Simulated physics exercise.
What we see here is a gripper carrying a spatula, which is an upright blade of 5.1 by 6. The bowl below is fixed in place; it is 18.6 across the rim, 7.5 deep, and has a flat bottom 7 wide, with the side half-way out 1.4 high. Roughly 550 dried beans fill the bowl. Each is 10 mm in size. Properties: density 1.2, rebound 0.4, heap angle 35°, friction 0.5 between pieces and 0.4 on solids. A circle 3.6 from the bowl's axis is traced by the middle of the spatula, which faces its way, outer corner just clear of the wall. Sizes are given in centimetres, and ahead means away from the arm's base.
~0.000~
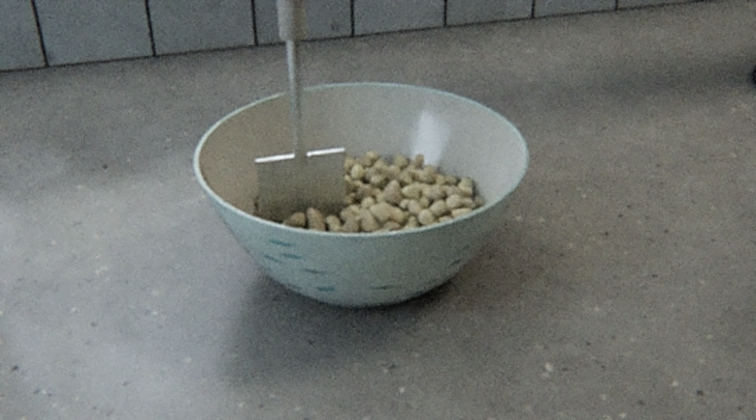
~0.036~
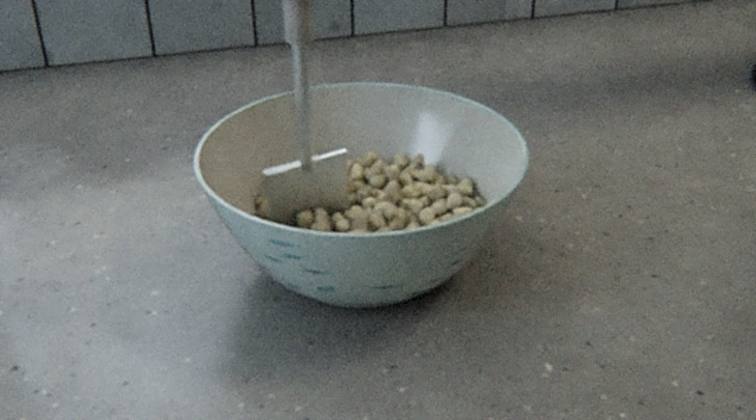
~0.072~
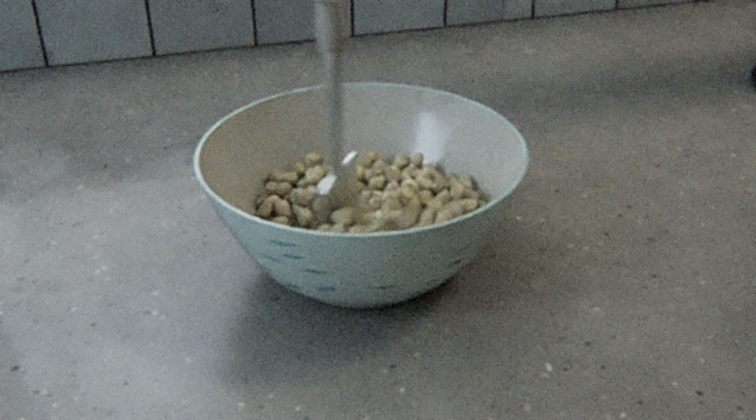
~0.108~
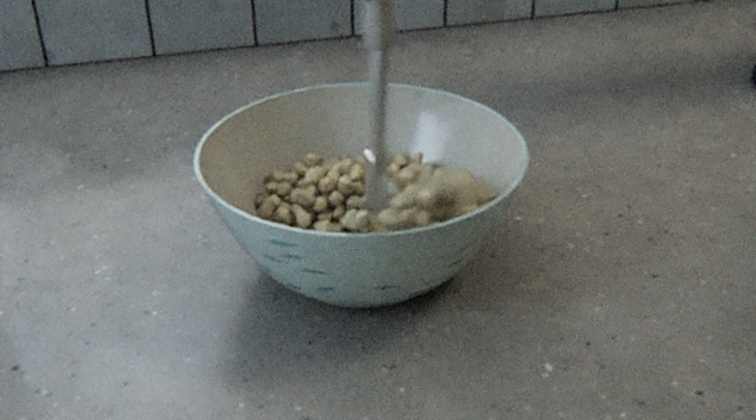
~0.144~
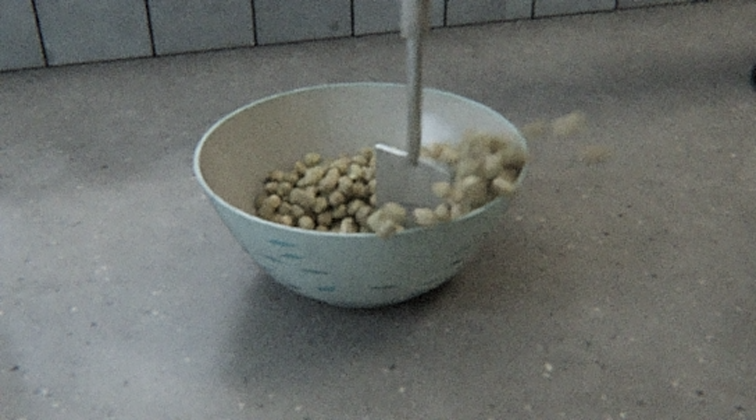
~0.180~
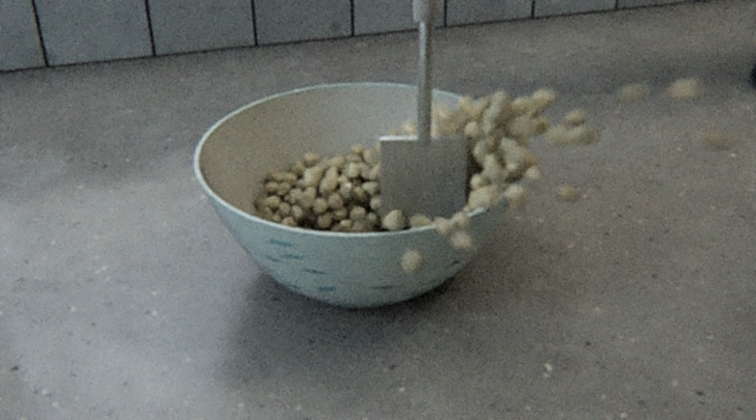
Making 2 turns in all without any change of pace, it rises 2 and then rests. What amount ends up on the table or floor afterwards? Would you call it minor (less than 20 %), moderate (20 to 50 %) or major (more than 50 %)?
I would call it moderate.
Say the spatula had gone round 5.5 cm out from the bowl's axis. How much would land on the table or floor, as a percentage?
Around 0 in a hundred.
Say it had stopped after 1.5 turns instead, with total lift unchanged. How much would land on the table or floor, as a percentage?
25 %.
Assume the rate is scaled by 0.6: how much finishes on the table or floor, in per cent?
It would come to around 5 percent.
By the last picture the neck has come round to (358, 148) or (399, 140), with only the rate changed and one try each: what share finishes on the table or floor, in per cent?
About 0 and 5 per cent.
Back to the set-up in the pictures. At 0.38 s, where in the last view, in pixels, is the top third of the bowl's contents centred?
Near (276, 208).
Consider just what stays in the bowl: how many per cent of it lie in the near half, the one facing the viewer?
Roughly 50 percent of it.
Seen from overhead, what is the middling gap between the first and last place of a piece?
Around 9 cm.
After 0.38 s, 20° round, highest piece 12 above the table; 437 in the bowl, 72 on the table or floor, 37 in flight or on the tool.
After 0.59 s, 233° round, highest piece 9 above the table; 405 in the bowl, 133 on the table or floor, 8 in flight or on the tool.
After 0.89 s, 0° round, highest piece 6 above the table; 404 in the bowl, 142 on the table or floor.
After 1.59 s, 0° round, highest piece 6 above the table; 404 in the bowl, 142 on the table or floor.
In the end, 404 in the bowl, 142 on the table or floor. That is 26 % on the table or floor.
